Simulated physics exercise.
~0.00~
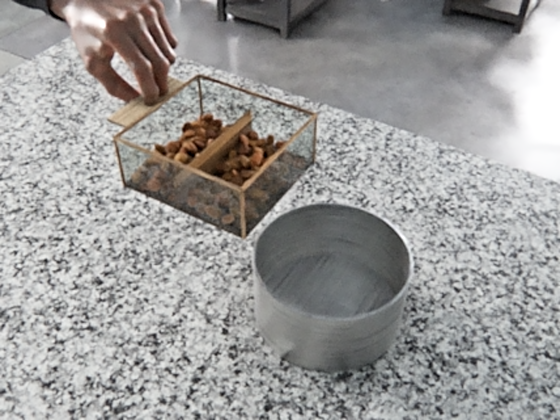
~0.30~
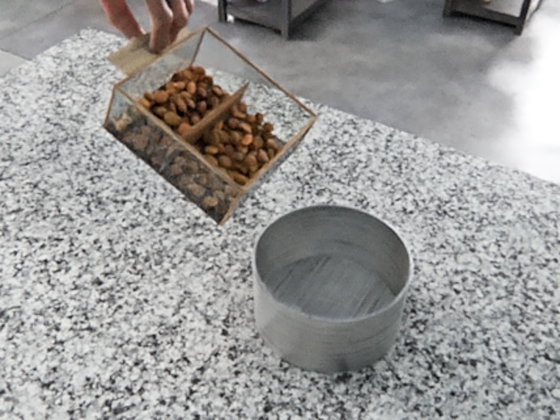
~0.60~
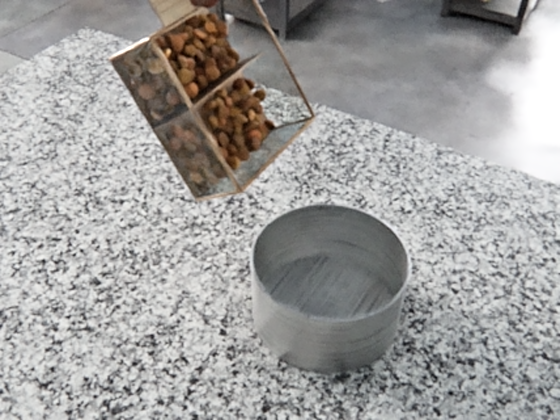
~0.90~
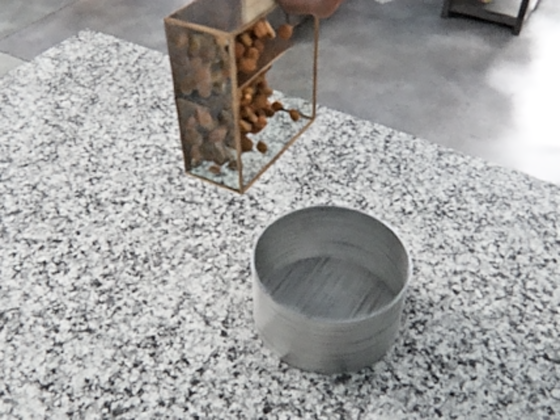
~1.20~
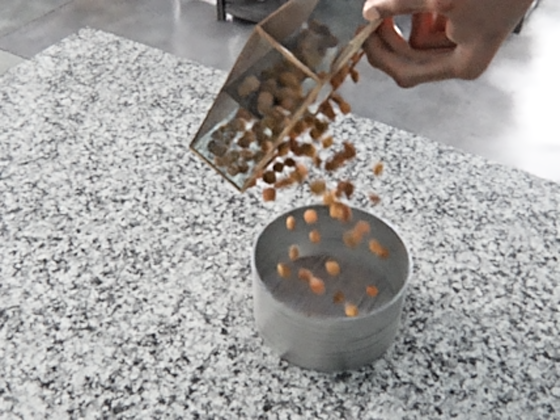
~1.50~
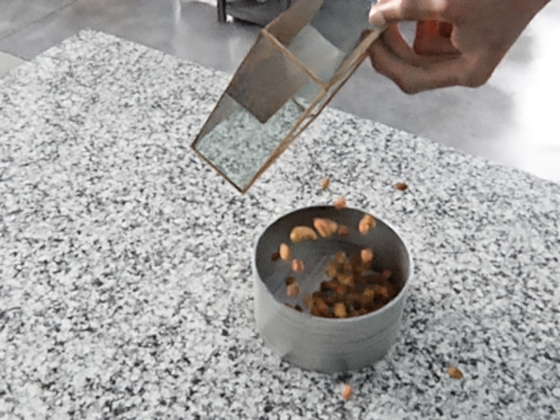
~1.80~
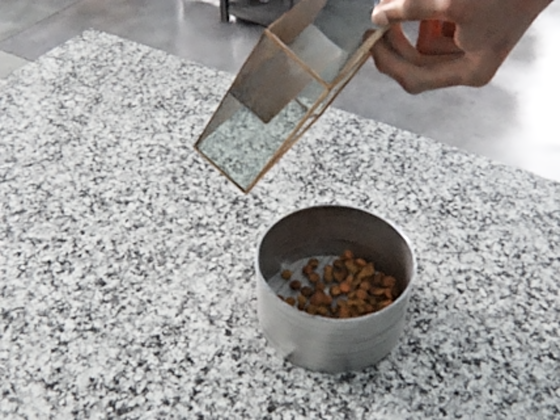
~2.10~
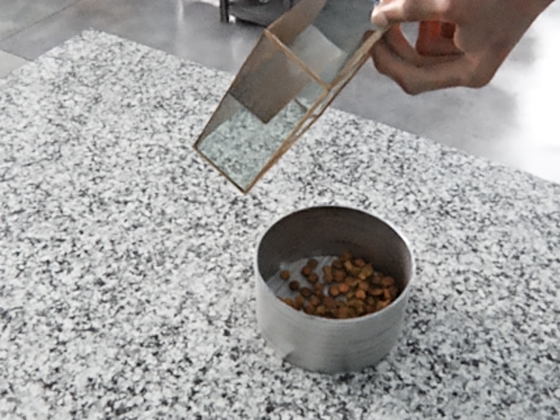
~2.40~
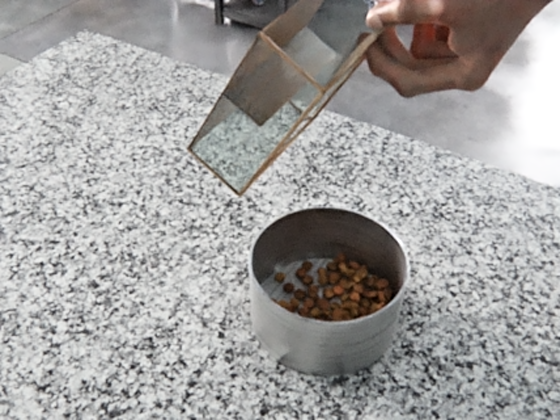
On a speckled grey and white stone countertop, a hand holds a divided, clear-sided box of small brown kibble above and to the left of an empty round metal pot. The hand tips the box steadily, and the pieces slide and heap against its side while staying inside. As the box turns past upright, the kibble tumbles out in a loose stream into the pot. The box soon empties, with a few last pieces scattered in the air around the rim. Finally, the hand holds the empty box tilted above the pot, where the brown pieces lie settled in a pile.
